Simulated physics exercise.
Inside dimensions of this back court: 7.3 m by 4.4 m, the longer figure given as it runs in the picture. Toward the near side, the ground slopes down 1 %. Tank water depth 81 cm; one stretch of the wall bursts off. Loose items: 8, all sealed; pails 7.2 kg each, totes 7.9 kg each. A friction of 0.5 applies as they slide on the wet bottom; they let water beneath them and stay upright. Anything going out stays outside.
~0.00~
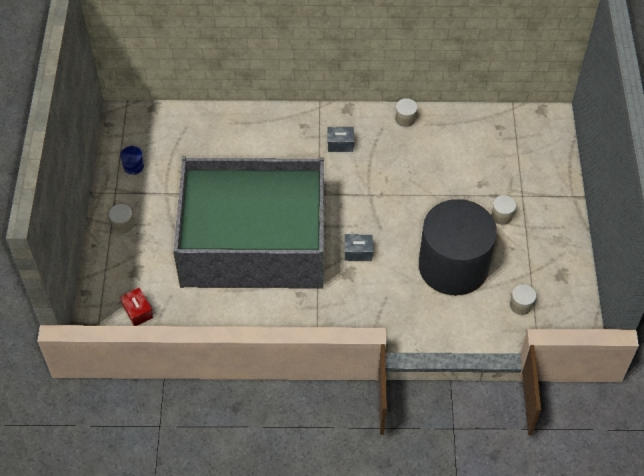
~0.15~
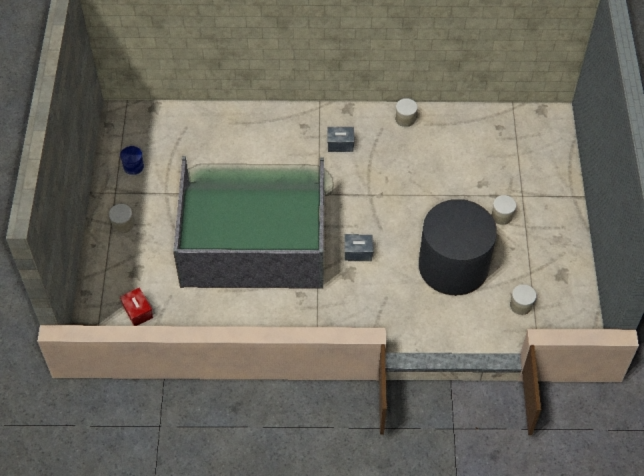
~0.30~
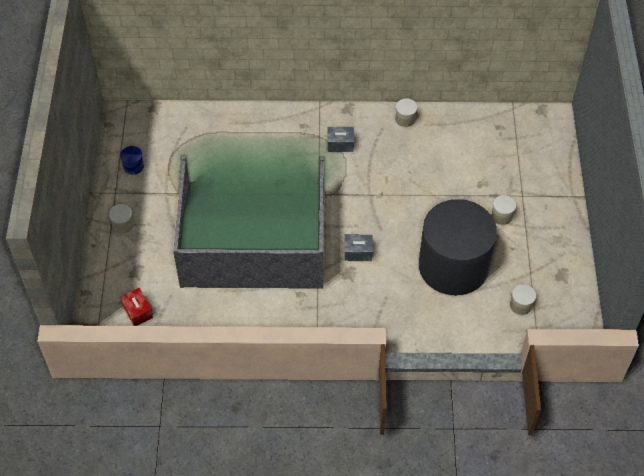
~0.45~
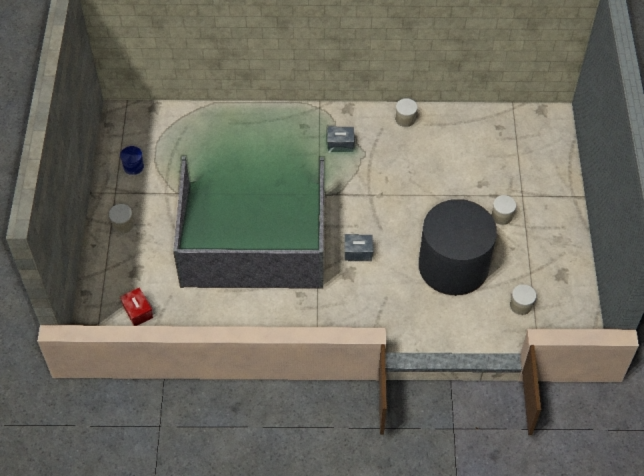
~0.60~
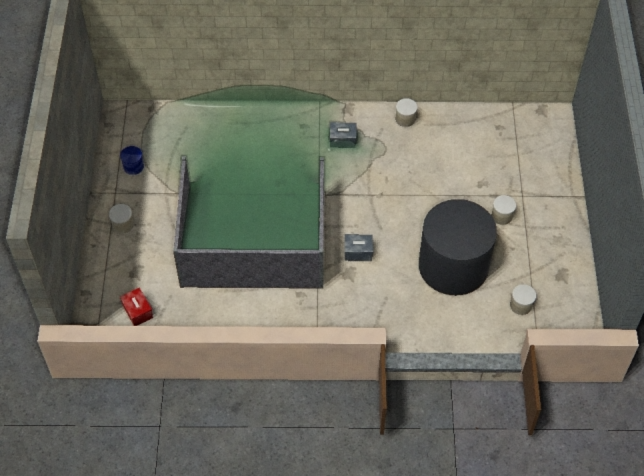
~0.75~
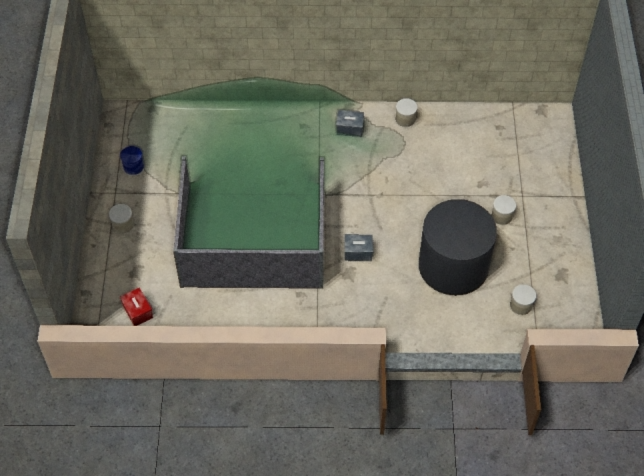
In a walled court, the back side of a square tank of green water gave way, and the water spread out to the back wall and both sides, nudging one grey box slightly backward.
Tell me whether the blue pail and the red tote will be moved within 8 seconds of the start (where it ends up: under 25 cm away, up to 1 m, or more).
In short: Blue pail carried a long way, red tote carried a long way.
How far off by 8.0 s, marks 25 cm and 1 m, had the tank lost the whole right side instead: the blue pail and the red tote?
Outcome - blue pail: No real movement, red tote: No real movement.
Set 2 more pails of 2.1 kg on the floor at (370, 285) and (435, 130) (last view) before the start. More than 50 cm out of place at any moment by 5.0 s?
Respectively: Inside the limit and outside the limit.
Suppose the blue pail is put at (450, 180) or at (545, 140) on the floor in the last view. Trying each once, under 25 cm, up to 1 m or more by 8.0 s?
In turn: It ends far away; it travels far.
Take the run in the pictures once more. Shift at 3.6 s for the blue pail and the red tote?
Close to 100 and 60 centimetres by then.
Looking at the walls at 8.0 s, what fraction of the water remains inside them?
Around 90 % of the water.
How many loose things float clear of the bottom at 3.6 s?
Total: 1.
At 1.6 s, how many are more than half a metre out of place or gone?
At that moment it comes to 2.
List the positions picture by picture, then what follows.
In the first frame, the blue pail at (131, 154), on the bottom; the red tote at (136, 303), on the bottom; water covers 2.8 m2; 0 of 8 have shifted.
In the second frame, the blue pail at (131, 154) rests on the ground; the red tote at (136, 303), on the bottom; 4.0 m2 under water; 0 of 8 have shifted.
In the third frame, the blue pail at (131, 154) rests on the ground; the red tote at (136, 303), on the bottom; water covers 5.5 m2; 0 of 8 have shifted.
In the fourth frame, the blue pail at (131, 154), on the bottom; the red tote at (136, 303) rests on the ground; water covers 7.4 m2; 0 of 8 have shifted.
In the fifth frame, the blue pail at (131, 154) rests on the ground; the red tote at (136, 303), on the bottom; 8.3 m2 under water; 1 of 8 have shifted.
In the sixth frame, the blue pail at (131, 154), on the bottom; the red tote at (136, 303) rests on the ground; 9.1 m2 under water; 1 of 8 have shifted.
After 1.6 s the blue pail is near (131, 154), 0.0 m from its start, aground; the red tote is near (136, 303), 0.0 m from its start, aground; 0 of 8 are out; 1 afloat.
After 3.6 s the blue pail is near (169, 195), 1.0 m from its start, aground; the red tote is near (170, 324), 0.6 m from its start, afloat; 0 of 8 are out; 1 afloat.
After 5.6 s the blue pail is near (158, 255), 1.8 m from its start, aground; the red tote is near (339, 305), 2.8 m from its start, aground; 0 of 8 are out; 3 afloat.
After 8.0 s the blue pail is near (157, 271), 2.1 m from its start, aground; the red tote has gone out; 2 of 8 are out; 3 afloat.
